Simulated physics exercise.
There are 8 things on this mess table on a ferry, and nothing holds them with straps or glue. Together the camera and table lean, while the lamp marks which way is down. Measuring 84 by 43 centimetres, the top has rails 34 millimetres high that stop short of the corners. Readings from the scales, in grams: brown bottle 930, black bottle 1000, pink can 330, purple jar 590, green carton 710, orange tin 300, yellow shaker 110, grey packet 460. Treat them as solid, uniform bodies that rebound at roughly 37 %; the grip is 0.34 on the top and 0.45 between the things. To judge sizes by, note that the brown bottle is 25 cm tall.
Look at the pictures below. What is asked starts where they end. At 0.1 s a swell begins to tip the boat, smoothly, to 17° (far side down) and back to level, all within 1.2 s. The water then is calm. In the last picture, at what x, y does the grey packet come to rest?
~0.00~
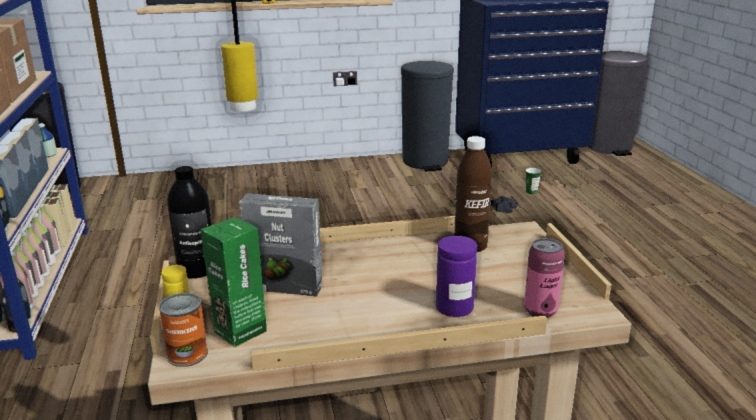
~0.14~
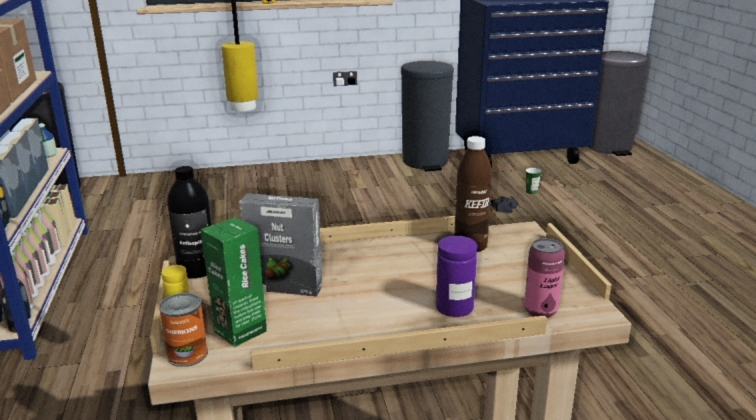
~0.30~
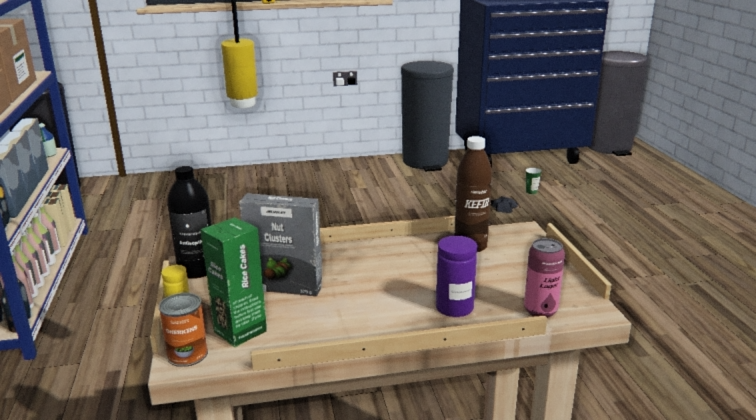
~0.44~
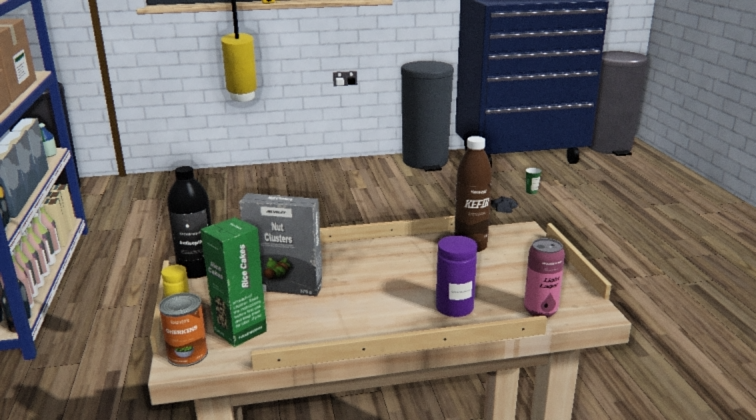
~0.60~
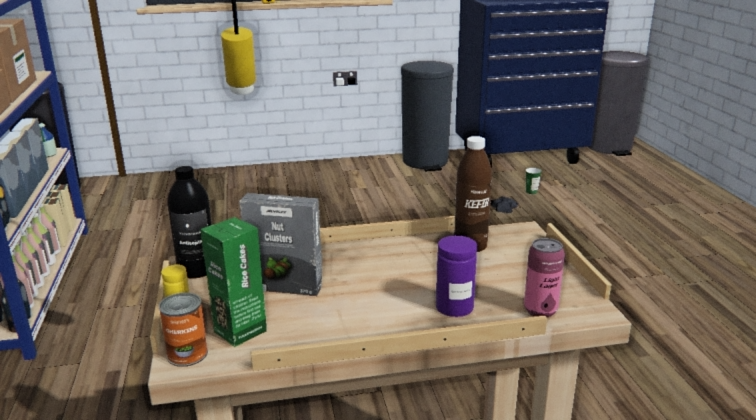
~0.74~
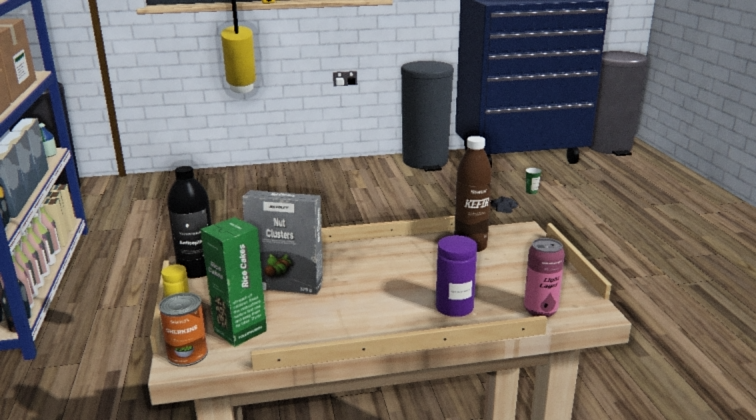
The grey packet rests near (310, 240).
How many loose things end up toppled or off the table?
Tally: 1.
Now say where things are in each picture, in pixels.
Boat level; grey packet (283, 246); brown bottle (473, 194), in the first picture.
Boat level; pink can (544, 279); purple jar (456, 276), in the second picture.
Floor tilted 4°, far side down; green carton (235, 283); orange tin (184, 330), in the third picture.
Floor tilted 10°, far side down; brown bottle (473, 194), in the fourth picture.
Floor tilted 16°, far side down; black bottle (191, 221); pink can (544, 279), in the fifth picture.
Floor tilted 17°, far side down; grey packet (284, 243) tipped 5° against what carries it; purple jar (456, 276), in the sixth picture.
Around 0.94 s, floor tilted 11°, far side down; grey packet tipped 38° against what carries it near (292, 234).
Around 1.04 s, floor tilted 7°, far side down; grey packet on its side near (302, 243).
Around 1.34 s, boat level; grey packet on its side near (310, 240).
Finally (1.8 s), on their side or leaning hard on the table, grey packet; the other 7 still in place (within 5 cm). Final places as that camera would see them, grey packet near (310, 240).
